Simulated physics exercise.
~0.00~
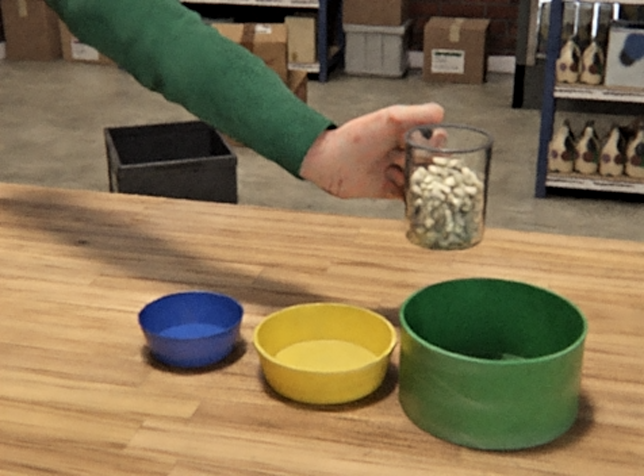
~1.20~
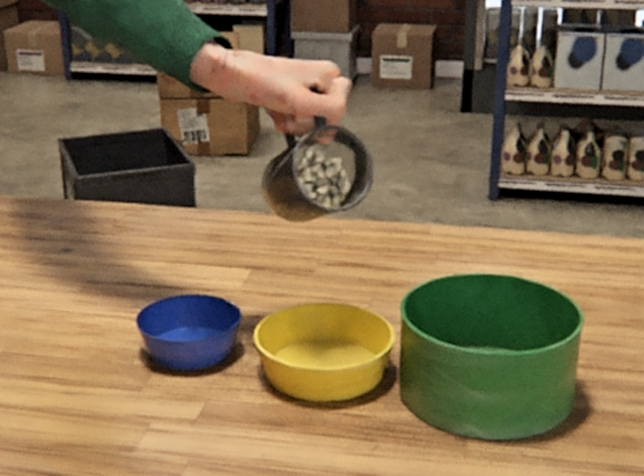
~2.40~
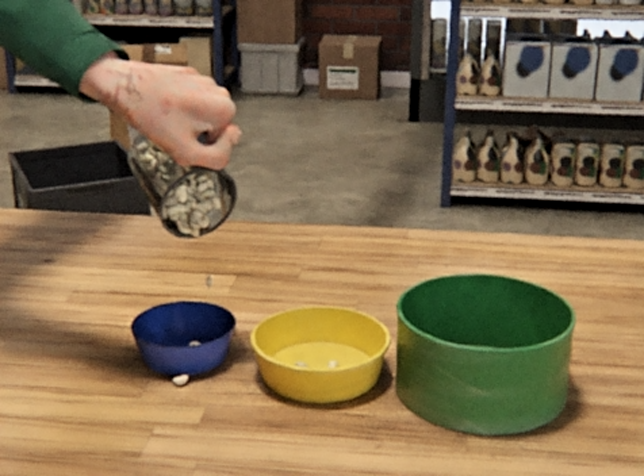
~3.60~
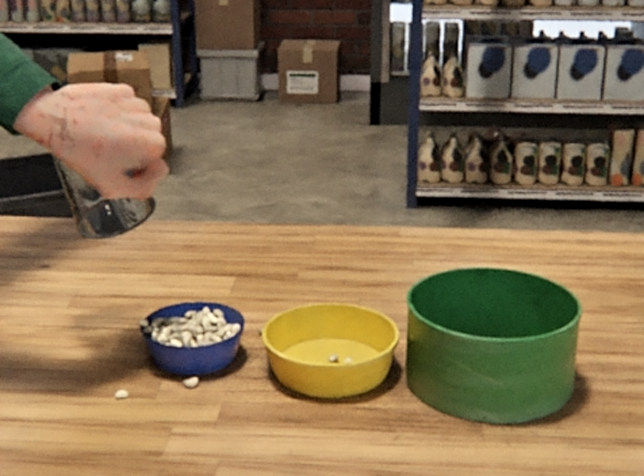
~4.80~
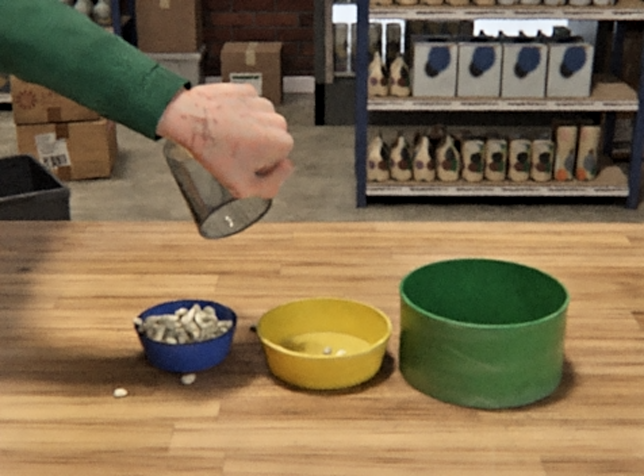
A hand moves a clear cup left and pours white beans mostly into a blue dish.
